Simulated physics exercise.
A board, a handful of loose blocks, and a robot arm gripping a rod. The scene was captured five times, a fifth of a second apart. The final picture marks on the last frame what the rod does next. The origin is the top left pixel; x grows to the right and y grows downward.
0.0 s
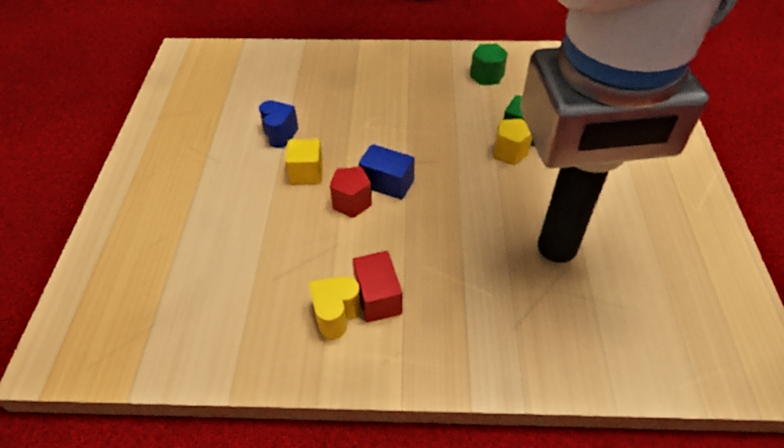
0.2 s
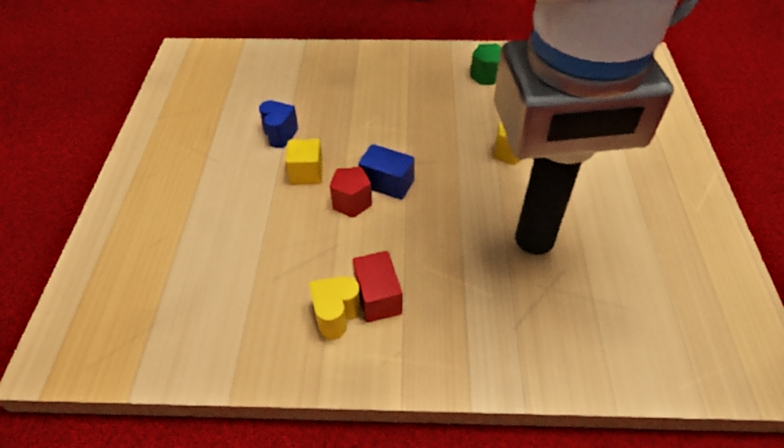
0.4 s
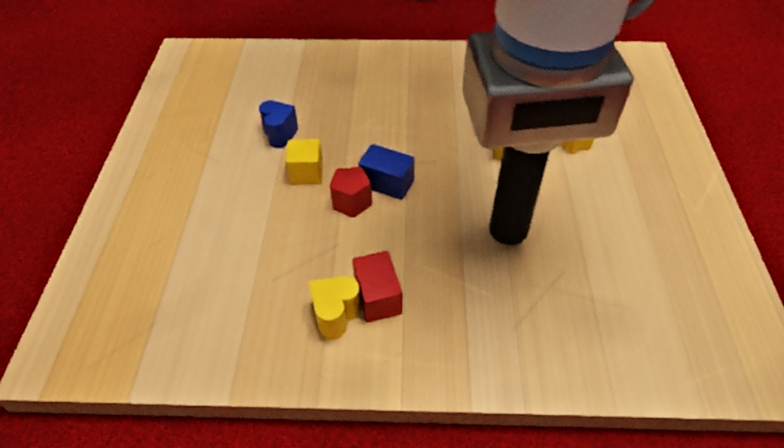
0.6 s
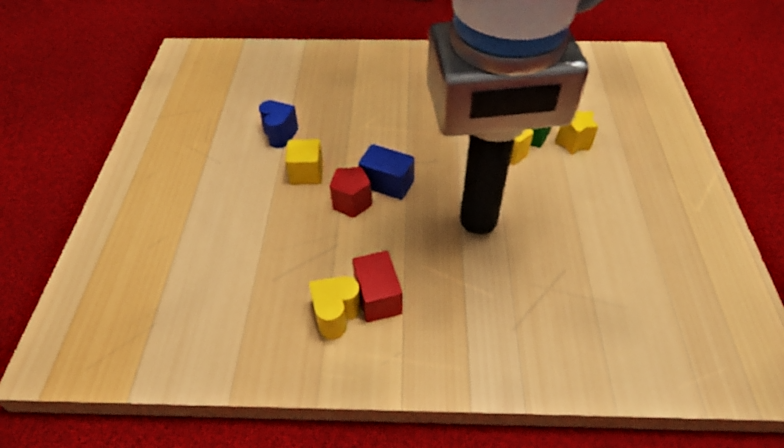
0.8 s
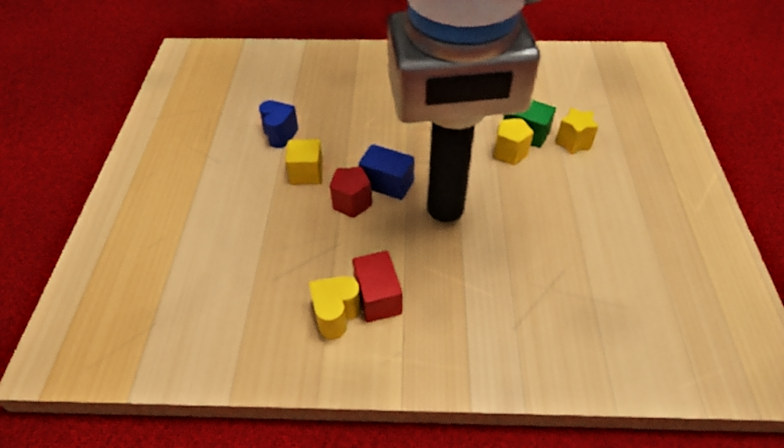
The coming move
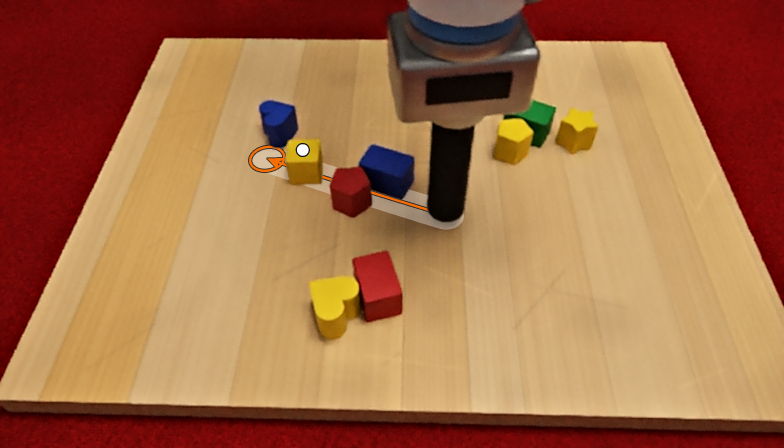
The robot arm moved its black rod steadily left and slightly away across the wooden board, nearing the red pentagon and blue oblong block, while the scattered red, blue, yellow and green blocks stayed still.
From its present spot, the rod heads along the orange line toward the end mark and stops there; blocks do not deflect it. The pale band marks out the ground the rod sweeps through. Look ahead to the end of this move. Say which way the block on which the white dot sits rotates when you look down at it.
Viewed from the top, it goes clockwise.
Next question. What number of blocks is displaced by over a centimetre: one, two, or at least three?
I'm going with three or more.
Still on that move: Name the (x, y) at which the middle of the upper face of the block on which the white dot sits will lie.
The answer is (236, 124).
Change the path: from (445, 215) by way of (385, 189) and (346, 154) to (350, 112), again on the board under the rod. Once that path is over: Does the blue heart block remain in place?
My answer is yes.
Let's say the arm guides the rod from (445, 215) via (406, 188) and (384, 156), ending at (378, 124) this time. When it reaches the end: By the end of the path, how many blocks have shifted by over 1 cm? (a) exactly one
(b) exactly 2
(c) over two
a (exactly one)
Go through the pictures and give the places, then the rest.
The first picture shows tip of the rod (557, 247), middles of tops, blue heart block (275, 111), yellow square block (303, 150), red pentagon (350, 180), blue oblong block (387, 160).
The second picture shows rod (535, 239), nothing pushed.
The third picture shows rod (508, 230), nothing pushed.
The fourth picture shows rod (479, 220), nothing pushed.
The fifth picture shows rod (446, 208), blue heart block (275, 111), yellow square block (303, 150), red pentagon (350, 180), blue oblong block (387, 160).
The line goes straight from (445, 215) to (267, 159); the dot is on the yellow square block.
On the path given first. One third of the way, rod (381, 189); red pentagon (343, 179); blue oblong block (367, 144), turned 40° clockwise.
Two thirds of the way, rod (322, 170); yellow square block (289, 144), turned 15° clockwise; red pentagon (309, 180), turned 40° anticlockwise; blue oblong block (355, 132), turned 90° clockwise.
At the end, rod (266, 152); blue heart block (274, 109), turned 15° clockwise; yellow square block (236, 124), turned 35° clockwise; red pentagon (309, 180), turned 40° anticlockwise; blue oblong block (355, 132), turned 90° clockwise.
